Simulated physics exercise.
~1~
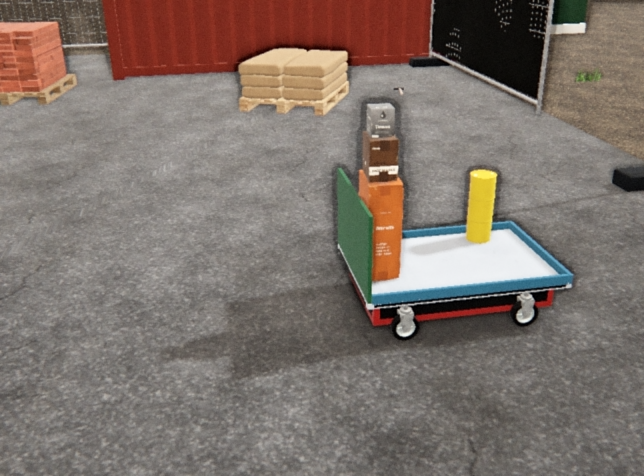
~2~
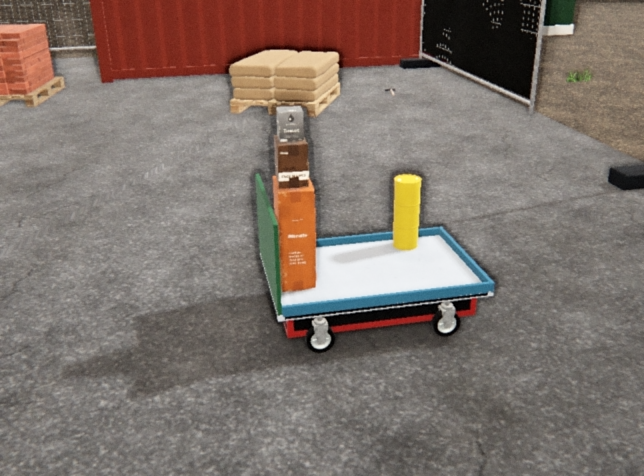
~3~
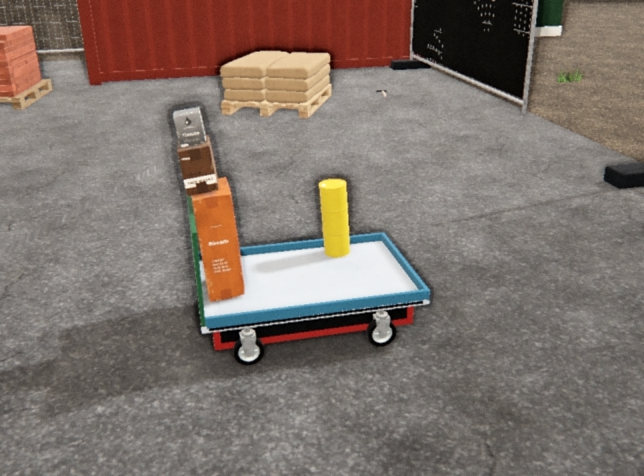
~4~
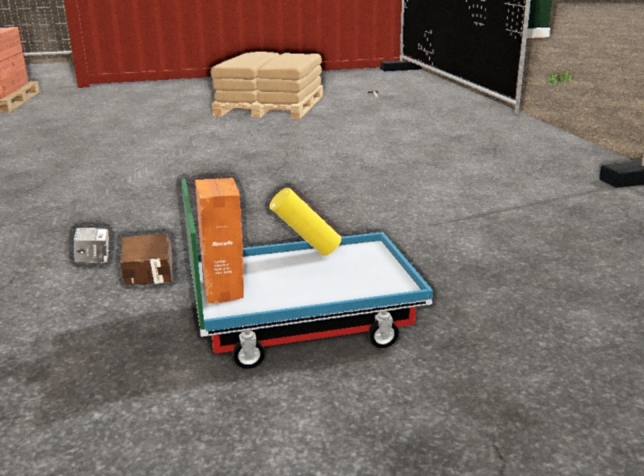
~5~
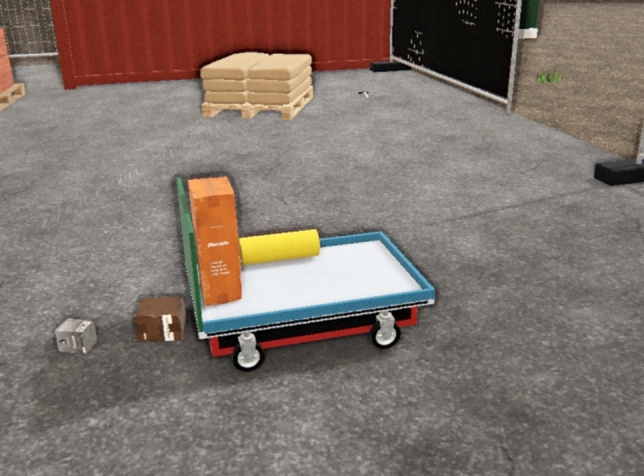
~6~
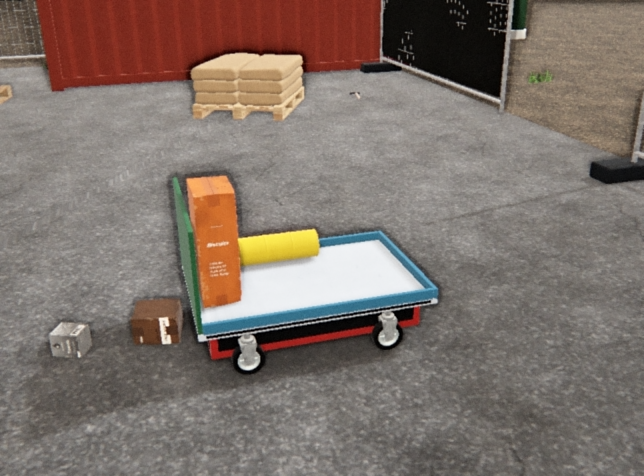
Flat cart rolling left and halting, grey and brown boxes toppling to the ground, yellow canister falling on deck, orange box standing.
